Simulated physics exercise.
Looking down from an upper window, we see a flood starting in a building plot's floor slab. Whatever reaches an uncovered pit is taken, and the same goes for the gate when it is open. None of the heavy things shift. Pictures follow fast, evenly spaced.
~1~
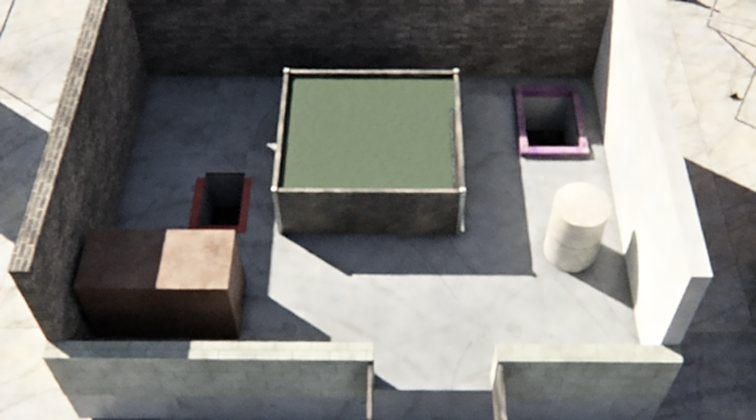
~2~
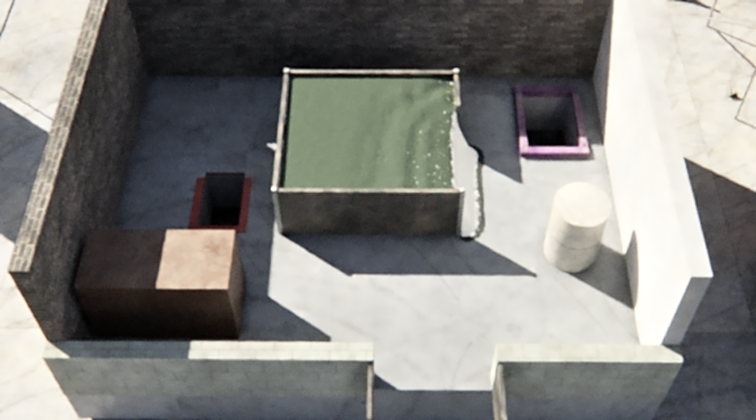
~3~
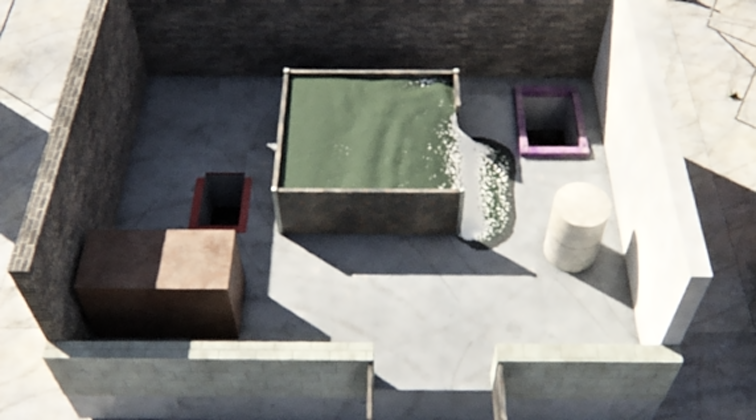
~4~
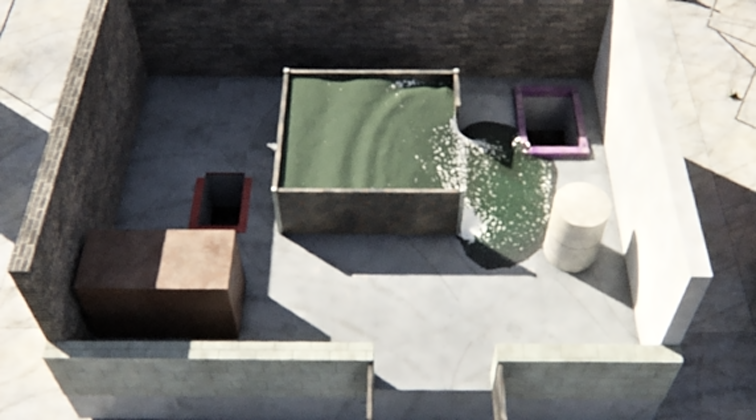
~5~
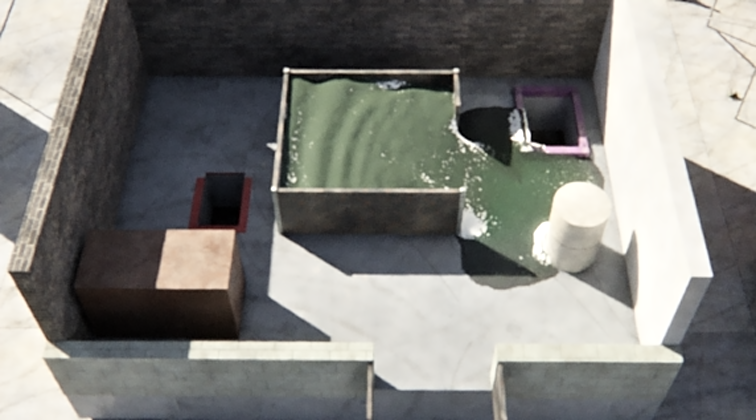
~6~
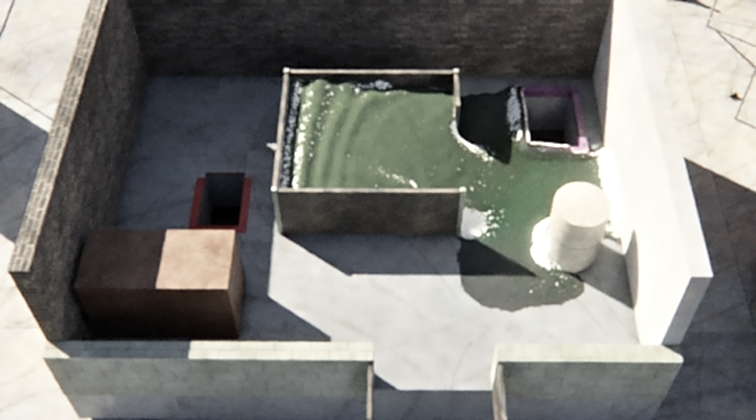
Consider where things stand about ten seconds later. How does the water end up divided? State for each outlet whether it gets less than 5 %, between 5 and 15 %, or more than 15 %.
Outcome. The gate gets between 5 and 15 %. The purple pit gets more than 15 %. The red pit gets between 5 and 15 %.
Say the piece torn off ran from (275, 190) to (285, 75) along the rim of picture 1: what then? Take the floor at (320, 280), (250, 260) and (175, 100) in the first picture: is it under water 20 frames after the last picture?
So the first one is drenched, the next drenched, and the last drenched.
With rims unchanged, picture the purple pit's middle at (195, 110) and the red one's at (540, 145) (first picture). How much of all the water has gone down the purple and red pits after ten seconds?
I reckon purple ends up with 2 percent and red with 30 percent.
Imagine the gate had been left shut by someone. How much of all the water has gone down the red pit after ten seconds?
That comes to 10 in a hundred for red.
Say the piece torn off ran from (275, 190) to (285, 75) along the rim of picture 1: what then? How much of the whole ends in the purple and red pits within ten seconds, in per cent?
Out of every hundred parts, purple takes 2 and red takes 55.
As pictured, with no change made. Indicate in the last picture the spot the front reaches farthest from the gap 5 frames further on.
My guess is roughly (639, 374).
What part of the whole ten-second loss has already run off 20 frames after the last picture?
Close to 35 %.
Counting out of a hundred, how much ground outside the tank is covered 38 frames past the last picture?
I'd say 90 per cent.
A moment on, water covers 30 % of the floor; the gate 0 %, the purple pit 2 %, the red pit 0 %.
Next, water covers 35 % of the floor; the gate 0 %, the purple pit 5 %, the red pit 0 %.
Then, water covers 55 % of the floor; the gate 1 %, the purple pit 13 %, the red pit 0 %.
Later, water covers 90 % of the floor; the gate 5 %, the purple pit 19 %, the red pit 1 %.
In the end, water covers 100 % of the floor; the gate 10 %, the purple pit 21 %, the red pit 7 %.
